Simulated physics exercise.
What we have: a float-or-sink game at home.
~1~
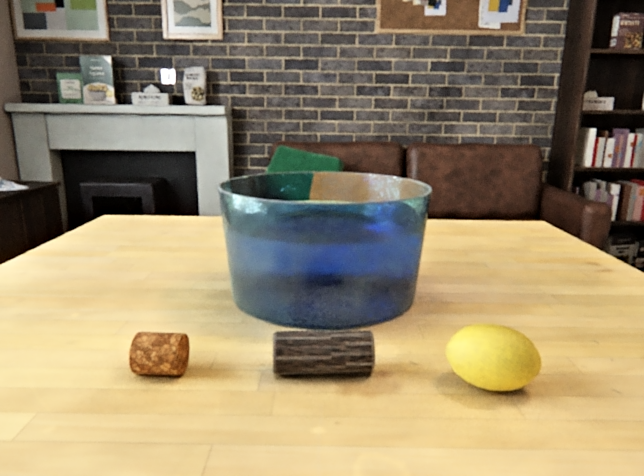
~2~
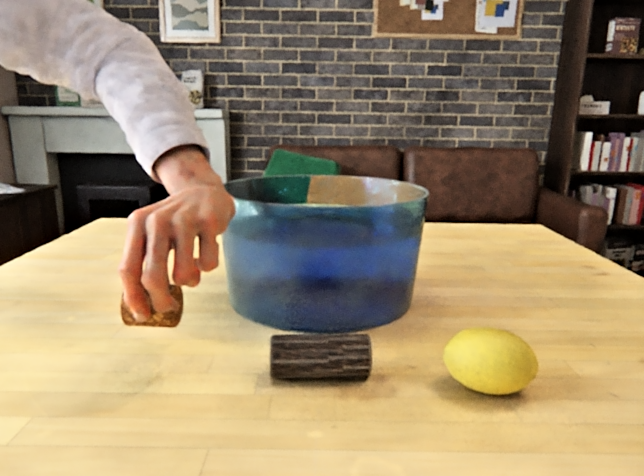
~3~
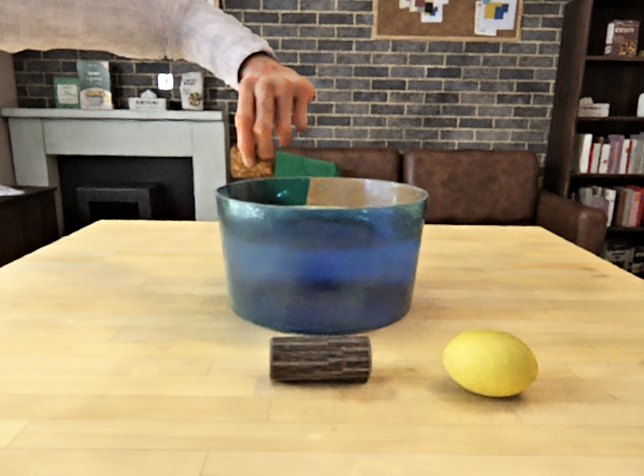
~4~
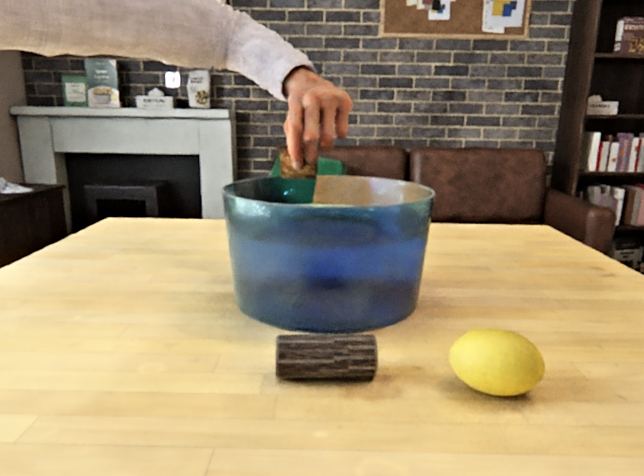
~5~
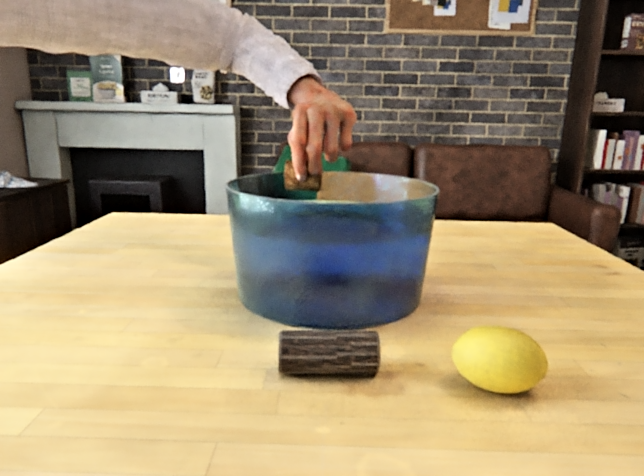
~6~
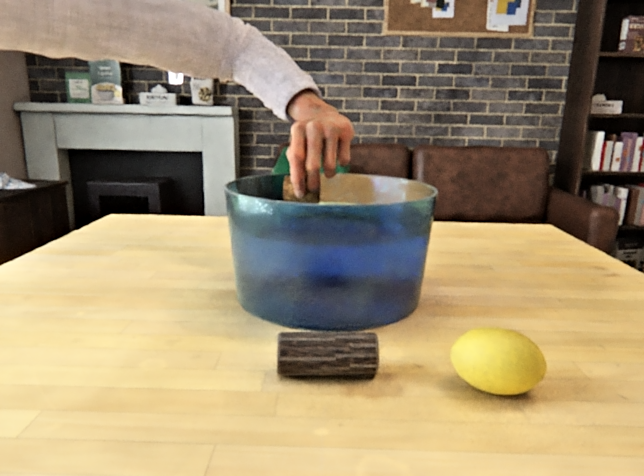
A hand picks up the cork, carries it right and lowers it inside the blue tub's rim.
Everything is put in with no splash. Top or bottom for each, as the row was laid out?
The one on the left keeps up, the one in the middle keeps up, the one on the right keeps up.
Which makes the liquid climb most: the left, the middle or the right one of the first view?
The right-hand item.
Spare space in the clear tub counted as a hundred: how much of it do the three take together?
By my reckoning, 10 percent.
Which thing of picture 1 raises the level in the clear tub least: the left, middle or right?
I'd pick the piece on the far left.
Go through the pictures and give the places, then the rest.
The row from the left; cork (160, 353); piece of branch (323, 352); lemon (493, 357), in the first picture.
A hand picks up the cork; cork (153, 305); lemon (490, 361), in the second picture.
It is carried over; cork (254, 161); piece of branch (320, 358), in the third picture.
It is above the clear tub; cork (299, 164); lemon (496, 362), in the fourth picture.
It comes down; cork (303, 175); piece of branch (329, 352), in the fifth picture.
It is just over the surface; cork (302, 191); piece of branch (327, 353); lemon (497, 361), in the sixth picture.
Soon after, the cork floats.
Later, the piece of branch floats.
In the end, the lemon floats; afloat, cork, piece of branch and lemon.
